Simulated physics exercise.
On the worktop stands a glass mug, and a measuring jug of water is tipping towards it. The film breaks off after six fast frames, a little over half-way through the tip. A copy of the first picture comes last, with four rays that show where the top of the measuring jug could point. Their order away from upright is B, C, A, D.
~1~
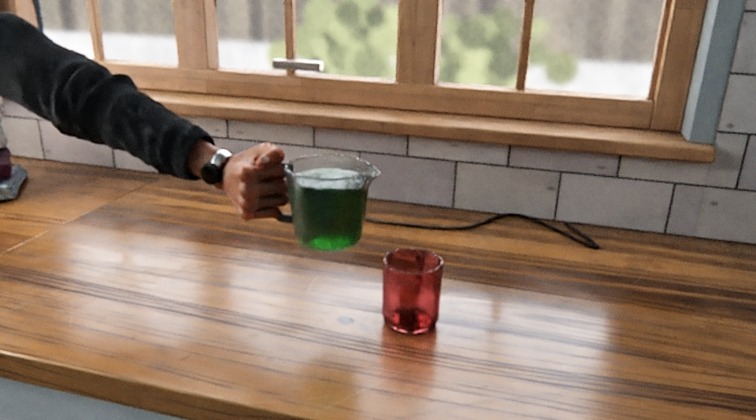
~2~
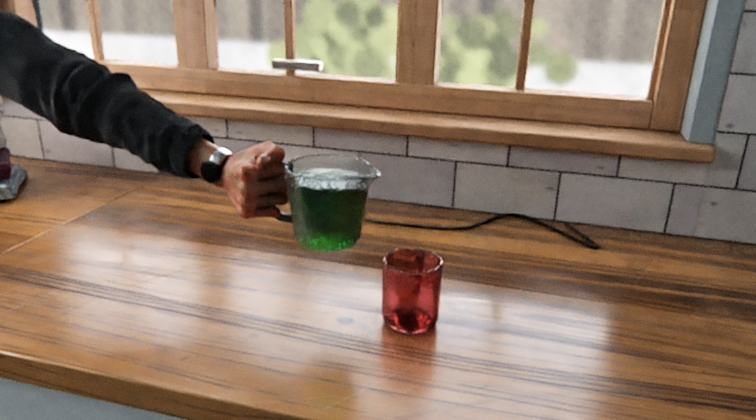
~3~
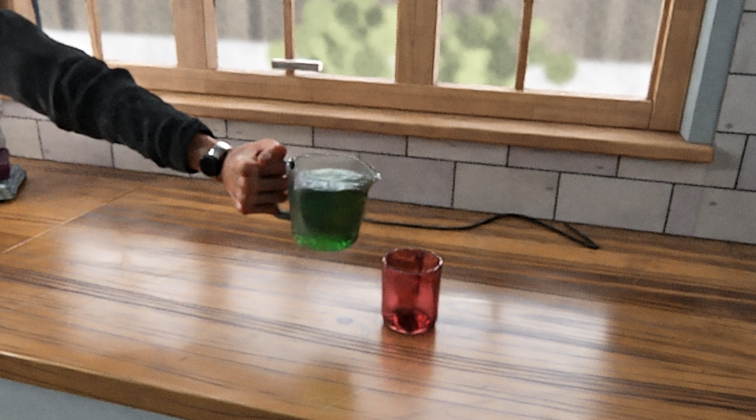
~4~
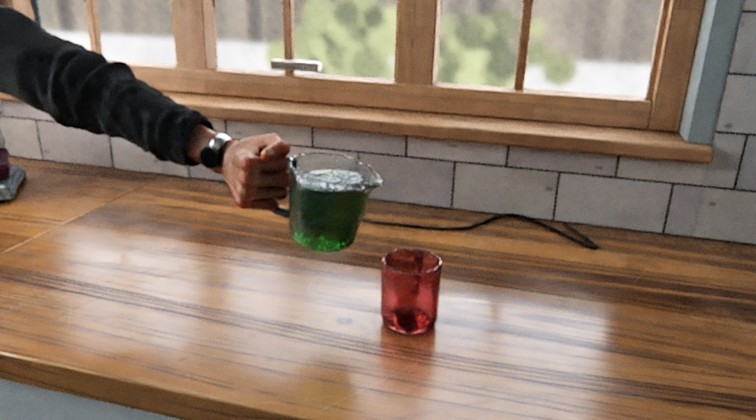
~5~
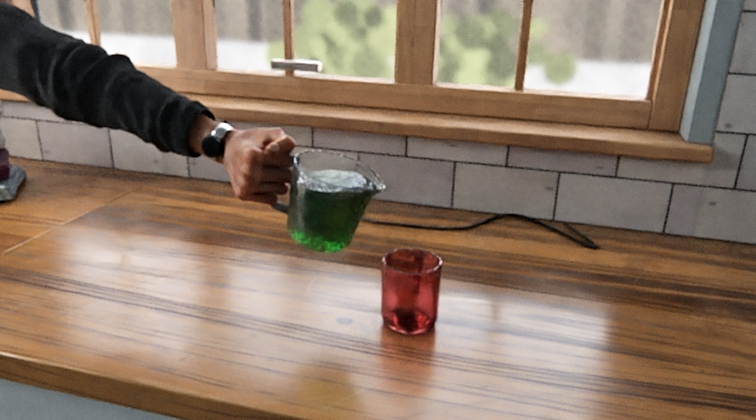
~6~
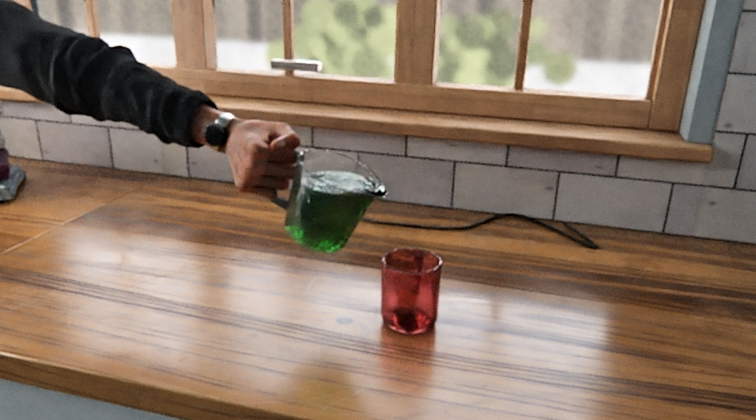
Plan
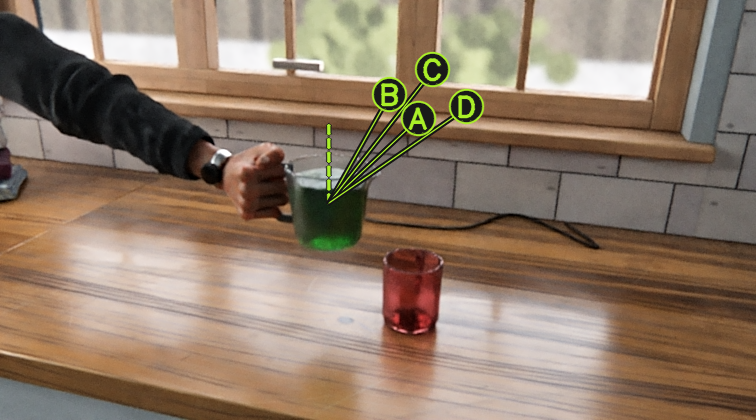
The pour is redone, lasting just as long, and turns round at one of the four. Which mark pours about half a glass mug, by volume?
A is best.
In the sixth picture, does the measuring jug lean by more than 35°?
No, it does not.
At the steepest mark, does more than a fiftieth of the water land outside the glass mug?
No.
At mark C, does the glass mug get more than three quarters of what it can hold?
No, it does not.
On the marked copy, A at (406, 130); B at (381, 109); C at (422, 83); D at (453, 117).
For mark A, the glass mug ends with about 47 % of what it can hold.
For mark B, the glass mug ends with about 15 % of what it can hold.
For mark C, the glass mug ends with about 31 % of what it can hold.
For mark D, the glass mug ends with about 67 % of what it can hold.
